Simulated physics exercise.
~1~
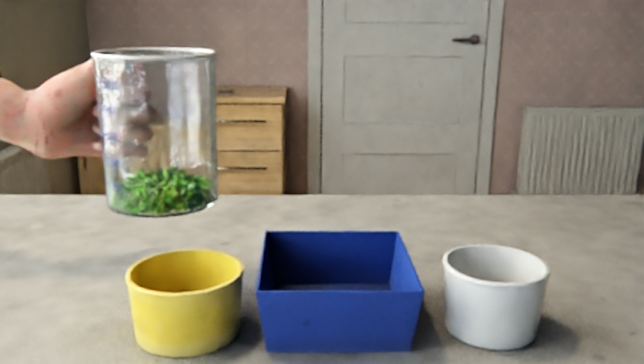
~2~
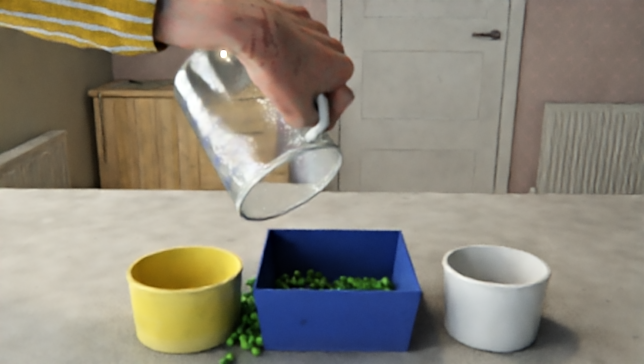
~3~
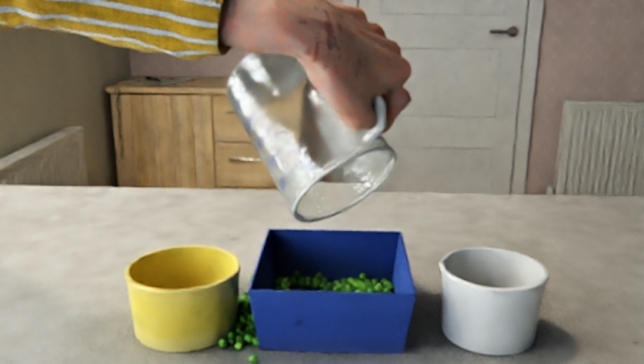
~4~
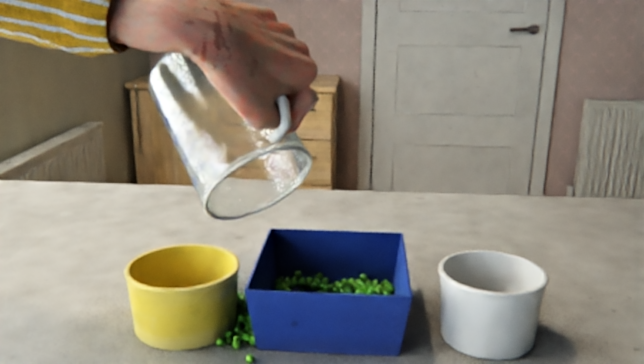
On a table, a hand tips peas from a jug, most landing in the blue tin.
